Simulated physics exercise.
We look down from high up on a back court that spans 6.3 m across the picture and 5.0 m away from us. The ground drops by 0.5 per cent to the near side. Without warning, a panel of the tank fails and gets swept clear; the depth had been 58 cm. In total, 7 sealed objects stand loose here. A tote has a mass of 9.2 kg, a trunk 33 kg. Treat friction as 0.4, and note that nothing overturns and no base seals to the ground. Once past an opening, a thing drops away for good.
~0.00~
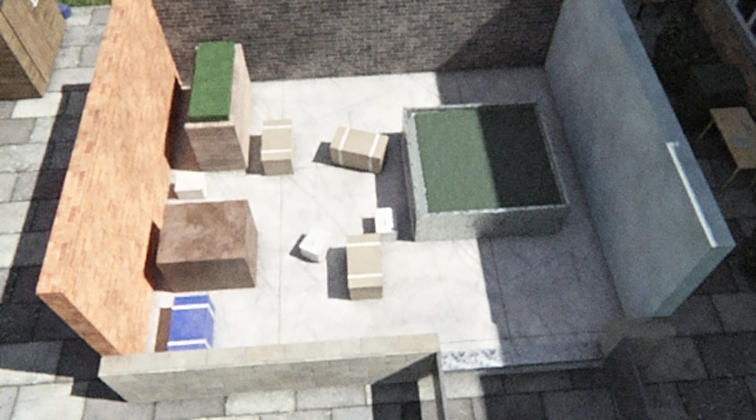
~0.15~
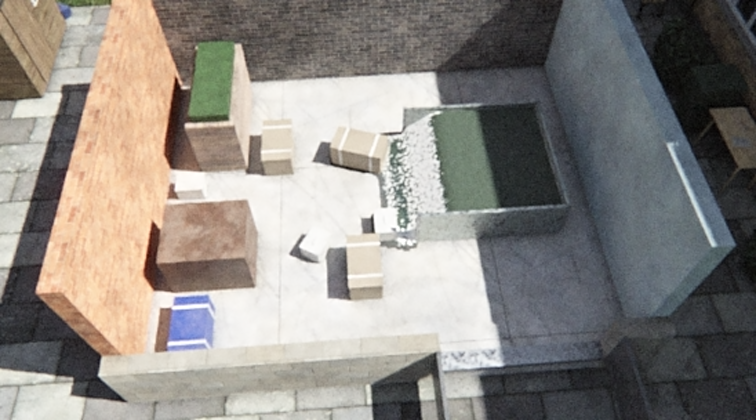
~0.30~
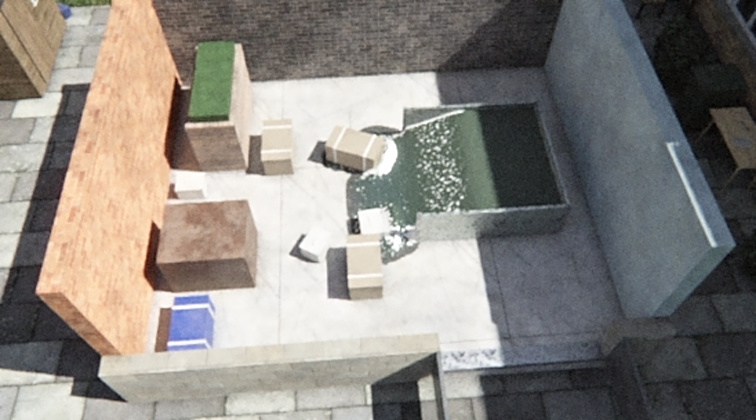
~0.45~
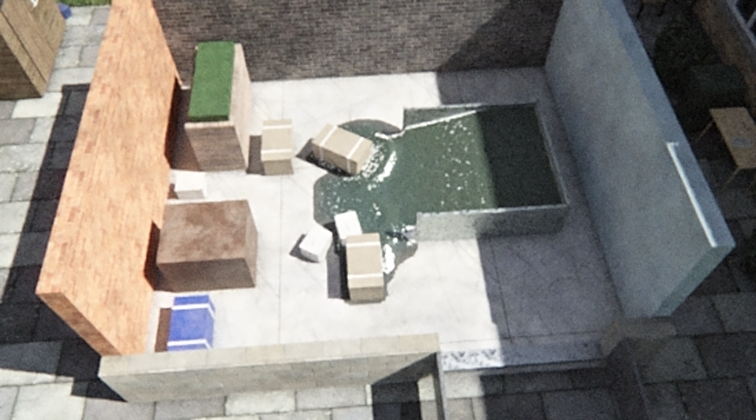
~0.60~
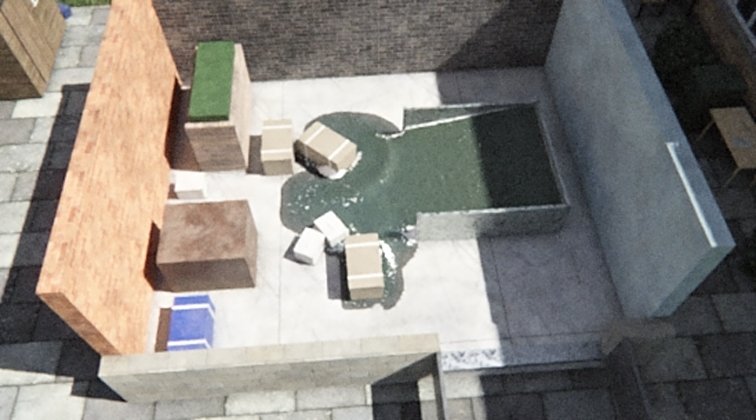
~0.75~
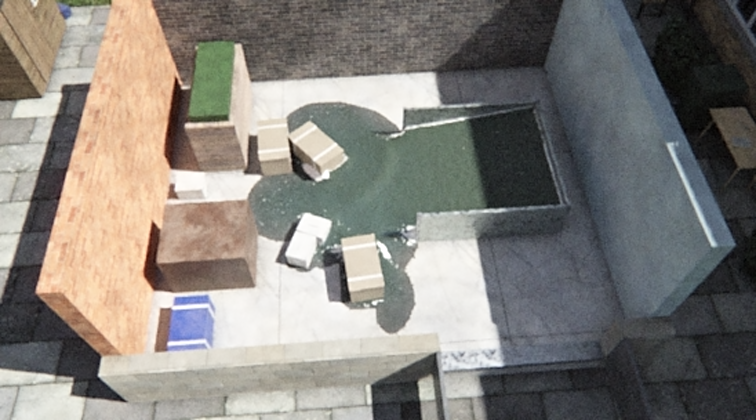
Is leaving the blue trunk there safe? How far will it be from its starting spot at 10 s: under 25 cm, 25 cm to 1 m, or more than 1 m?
It is set to wind up a long distance off.
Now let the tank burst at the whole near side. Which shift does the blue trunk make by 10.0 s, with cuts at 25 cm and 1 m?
My answer is that the blue trunk edges over slightly.
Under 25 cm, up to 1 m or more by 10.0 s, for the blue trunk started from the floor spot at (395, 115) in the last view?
What happens is that it drifts a modest way.
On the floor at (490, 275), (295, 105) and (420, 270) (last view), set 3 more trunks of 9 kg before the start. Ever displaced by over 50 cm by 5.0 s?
Note, same order as listed: Inside the limit, beyond the limit, inside the limit.
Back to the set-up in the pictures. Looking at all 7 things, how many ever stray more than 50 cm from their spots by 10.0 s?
I get 7.
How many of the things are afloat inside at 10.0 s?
2.
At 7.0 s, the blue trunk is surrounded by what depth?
Close to 12 centimetres.
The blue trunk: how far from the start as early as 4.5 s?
Roughly 30 cm by then.
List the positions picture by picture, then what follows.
In the first picture, the blue trunk at (188, 324) rests on the ground; water covers 3.7 m2; 0 of 7 have shifted.
In the second picture, the blue trunk at (188, 324), on the bottom; 4.6 m2 under water; 0 of 7 have shifted.
In the third picture, the blue trunk at (188, 324), on the bottom; 5.4 m2 under water; 2 of 7 have shifted.
In the fourth picture, the blue trunk at (188, 324), on the bottom; 6.5 m2 under water; 2 of 7 have shifted.
In the fifth picture, the blue trunk at (188, 324) rests on the ground; water covers 7.7 m2; 3 of 7 have shifted.
In the sixth picture, the blue trunk at (188, 324) rests on the ground; water covers 9.3 m2; 4 of 7 have shifted.
After 2.0 s the blue trunk is near (188, 324), 0.0 m from its start, aground; 0 of 7 are out; 3 afloat.
After 4.5 s the blue trunk is near (209, 306), 0.3 m from its start, afloat; 0 of 7 are out; 6 afloat.
After 7.0 s the blue trunk is near (290, 317), 1.3 m from its start, afloat; 0 of 7 are out; 5 afloat.
After 10.0 s the blue trunk is near (421, 307), 2.9 m from its start, aground; 1 of 7 are out; 2 afloat.
